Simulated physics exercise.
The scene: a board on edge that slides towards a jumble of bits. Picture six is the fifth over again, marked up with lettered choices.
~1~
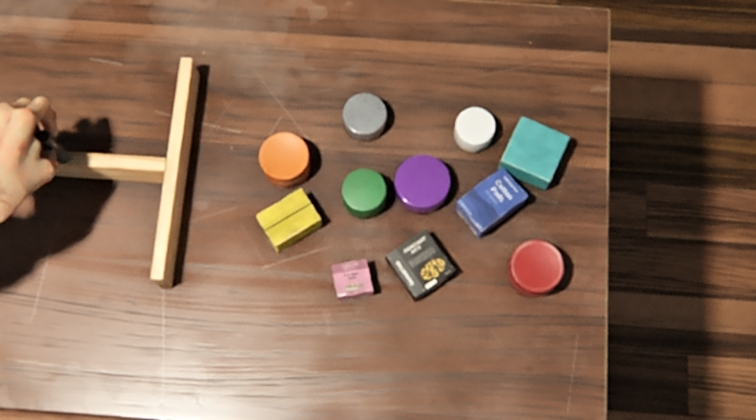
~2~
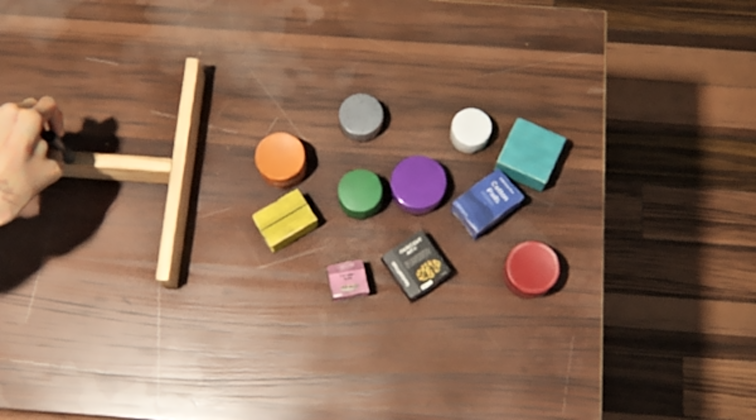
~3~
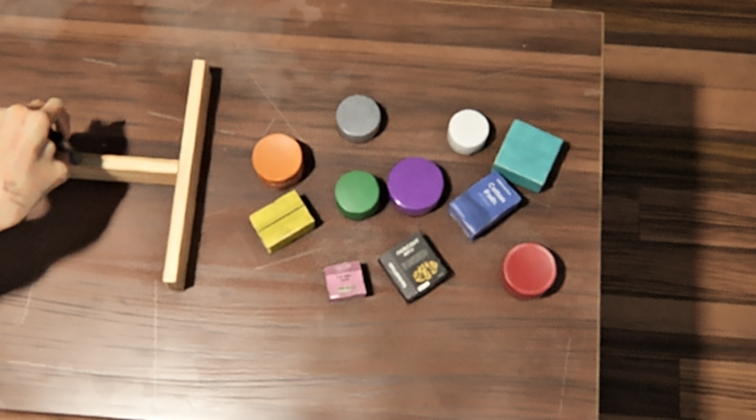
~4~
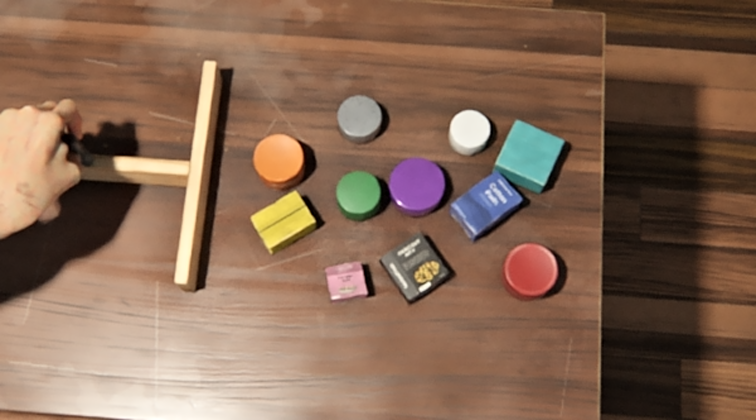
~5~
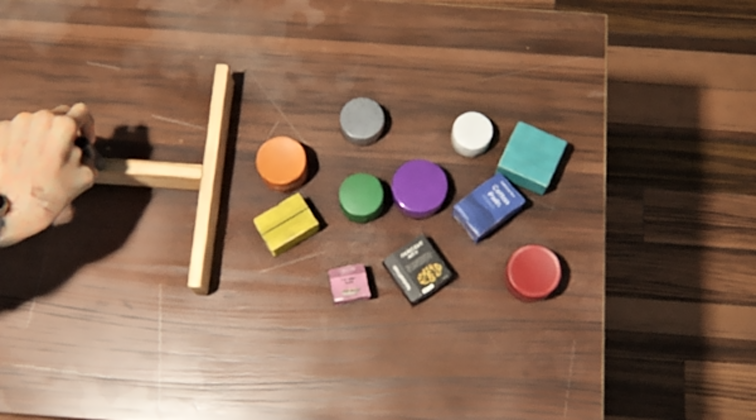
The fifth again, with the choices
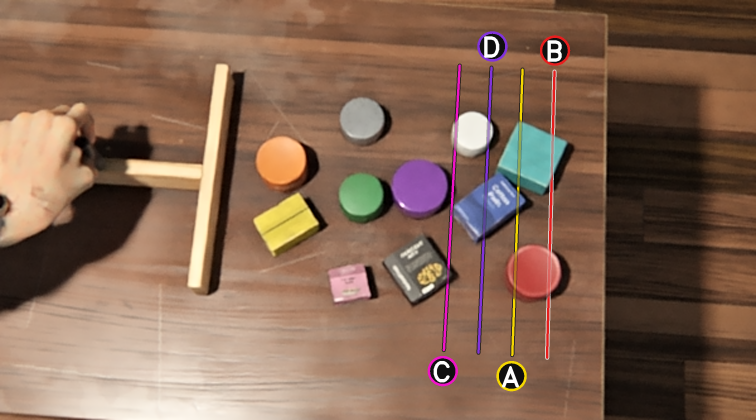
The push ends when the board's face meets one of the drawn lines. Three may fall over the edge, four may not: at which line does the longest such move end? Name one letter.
A.
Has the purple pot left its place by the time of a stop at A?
By then, yes.
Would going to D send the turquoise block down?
No.
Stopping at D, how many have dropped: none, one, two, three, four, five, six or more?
The count is none.
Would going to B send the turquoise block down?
Yes.
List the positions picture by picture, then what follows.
The first picture shows blue box (491, 203); turquoise block (533, 154); green tin (364, 194).
The second picture shows board (178, 166); black packet (416, 266).
The third picture shows board (185, 167); grey pot (358, 120).
The fourth picture shows board (196, 169); red jar (529, 273).
The fifth picture shows board (208, 172); yellow box (287, 225); white tin (472, 135); blue box (488, 207).
On the copy, A at (518, 206); B at (551, 209); C at (452, 202); D at (485, 204).
On A. First, board (321, 180); purple pot (441, 187); yellow box (357, 230).
Then, board (434, 187); turquoise block (550, 146); red jar (546, 276).
Finally, board (517, 193); red jar (607, 285); blue box (603, 204); none fallen.
By contrast, B drops five; C is within the limit but short; D is within the limit but short.
